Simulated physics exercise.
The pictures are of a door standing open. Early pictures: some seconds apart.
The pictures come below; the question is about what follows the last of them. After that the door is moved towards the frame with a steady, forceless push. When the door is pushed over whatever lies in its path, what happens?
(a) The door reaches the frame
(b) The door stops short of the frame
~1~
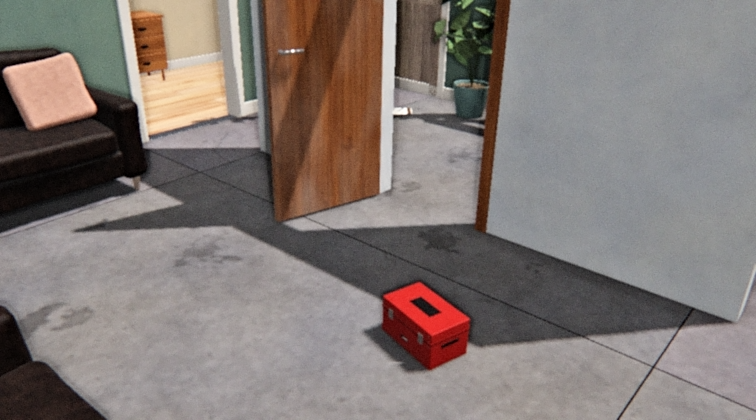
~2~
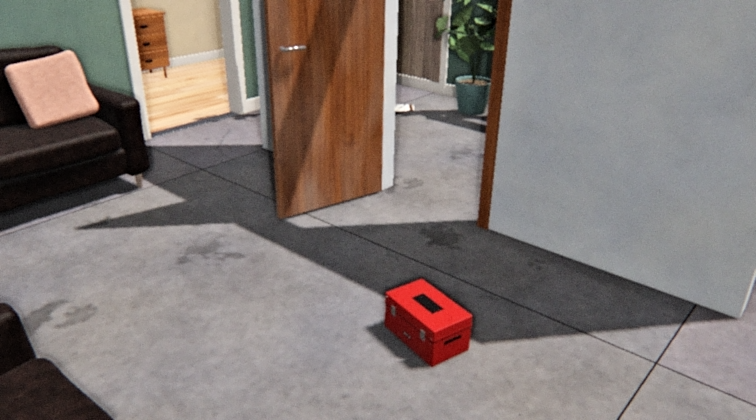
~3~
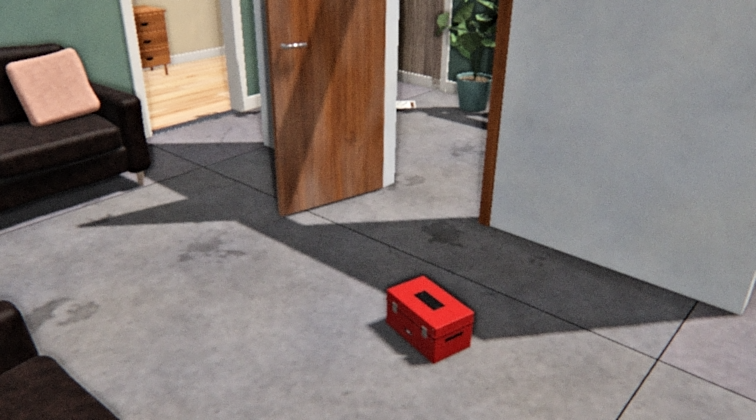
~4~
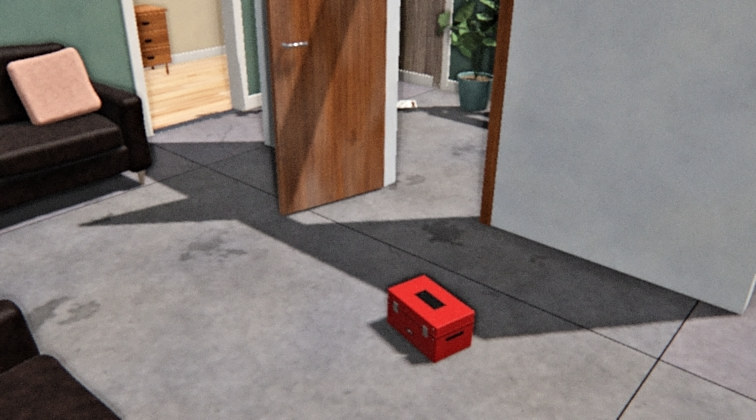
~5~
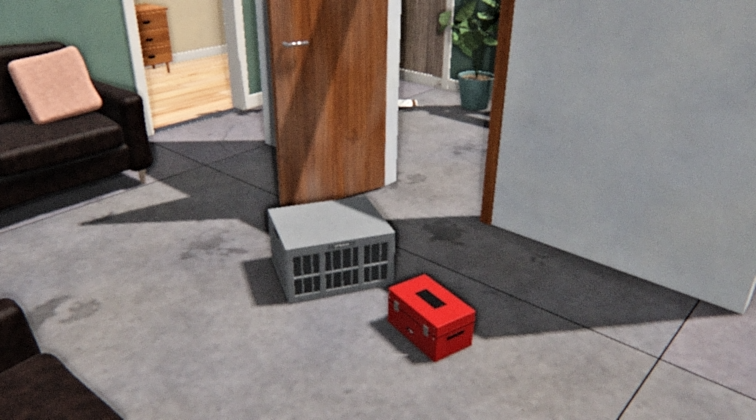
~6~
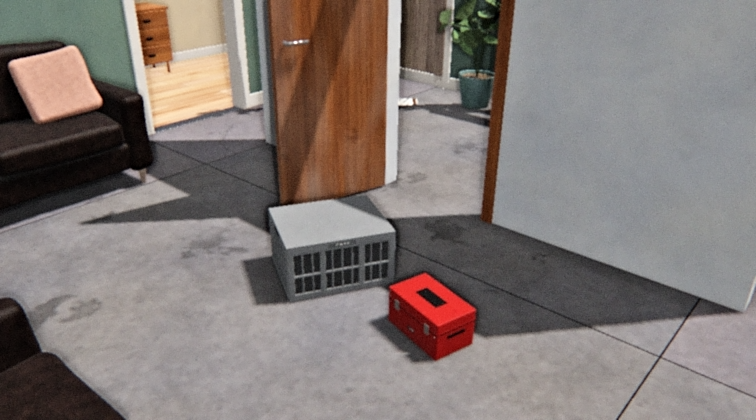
a.
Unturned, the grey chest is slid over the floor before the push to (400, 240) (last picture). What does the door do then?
Then it gets caught partway.
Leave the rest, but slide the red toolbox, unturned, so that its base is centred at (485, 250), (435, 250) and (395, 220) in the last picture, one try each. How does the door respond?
The first time it closes all the way, the second time it closes all the way, the third time it gets stopped.
Then, 0.70 s on from there, door 80° open.
Then, 1.20 s on from there, door 48° open.
Then, 1.70 s on from there, door 14° open.
In the end, door 0° open; both unmoved. At the end, from the last picture's camera, grey chest near (331, 246).
